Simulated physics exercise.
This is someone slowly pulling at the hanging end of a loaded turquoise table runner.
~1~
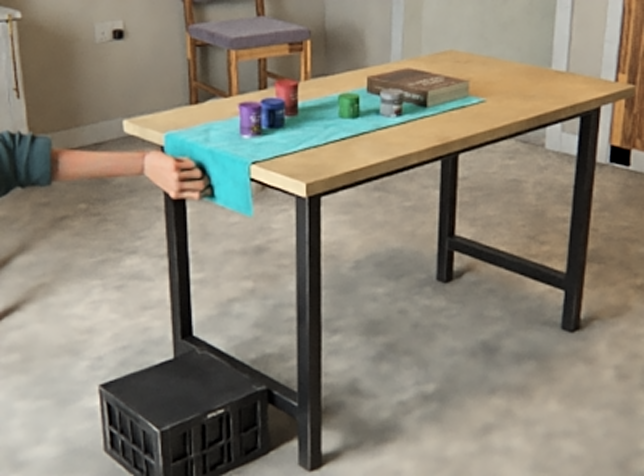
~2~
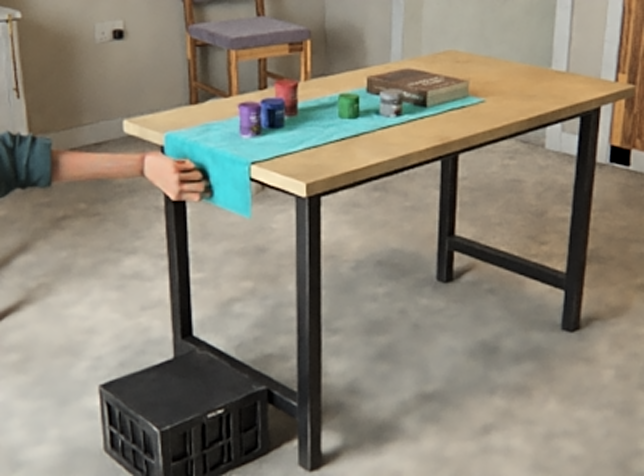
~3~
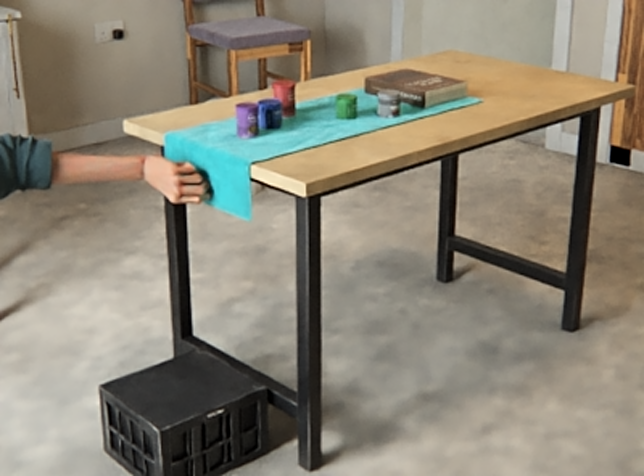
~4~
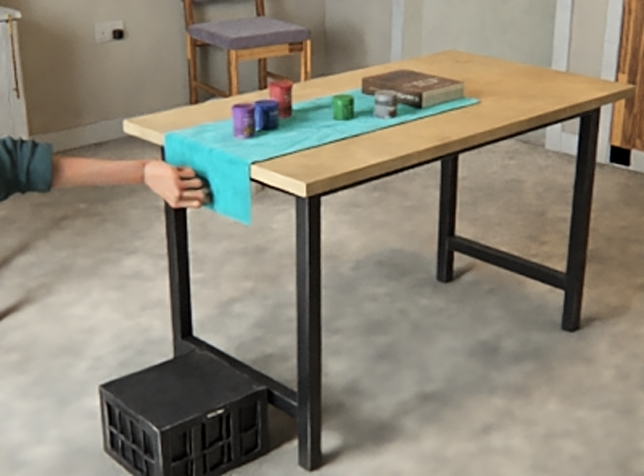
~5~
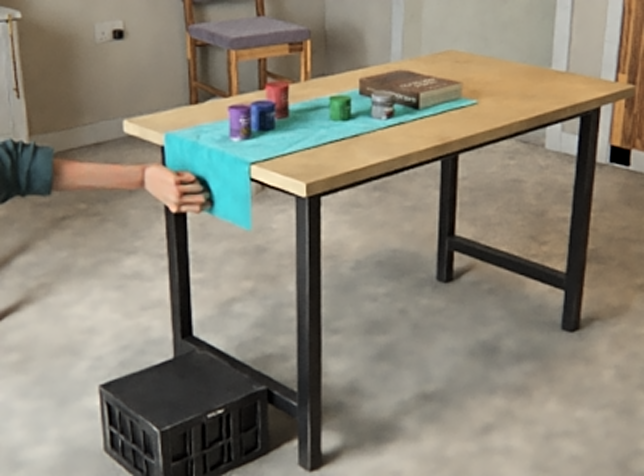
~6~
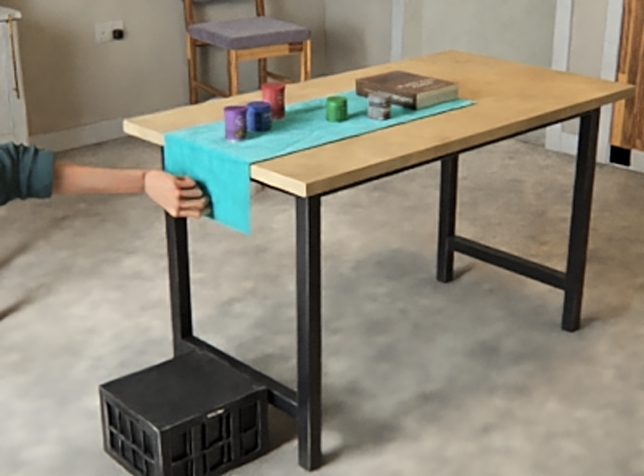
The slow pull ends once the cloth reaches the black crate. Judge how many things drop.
Dropped things in total: Four.
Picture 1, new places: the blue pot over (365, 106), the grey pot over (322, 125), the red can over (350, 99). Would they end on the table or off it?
Of the three, the blue pot stays aboard, the grey pot takes a tumble, the red can stays aboard.
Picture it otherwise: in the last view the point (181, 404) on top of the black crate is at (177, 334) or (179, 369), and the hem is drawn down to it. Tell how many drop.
Then 2, then 3.
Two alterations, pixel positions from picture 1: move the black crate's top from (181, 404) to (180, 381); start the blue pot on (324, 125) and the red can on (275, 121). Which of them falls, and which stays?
Outcome for the blue pot: It is lost. Outcome for the red can: It is lost.
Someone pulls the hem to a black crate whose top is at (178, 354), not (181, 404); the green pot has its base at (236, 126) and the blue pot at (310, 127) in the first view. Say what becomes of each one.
The green pot falls; the blue pot falls.
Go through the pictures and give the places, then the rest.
Hem (252, 217); purple can (250, 105); blue pot (273, 101); red can (287, 83); green pot (349, 95); grey pot (392, 92); top of the crate (182, 404), in the first frame.
Hem (251, 218); purple can (250, 105), in the second frame.
Hem (251, 221); blue pot (270, 101), in the third frame.
Hem (250, 226); red can (281, 84); top of the crate (182, 404), in the fourth frame.
Hem (251, 230); green pot (340, 98), in the fifth frame.
Hem (250, 235); purple can (235, 108); blue pot (259, 104); red can (273, 85); green pot (337, 98); grey pot (380, 95), in the sixth frame.
Soon after, hem near (208, 282); purple can gone.
Then, hem near (209, 329); purple can, blue pot and red can gone.
At rest, hem on the crate; purple can, blue pot, red can and green pot gone. Over the edge go four.
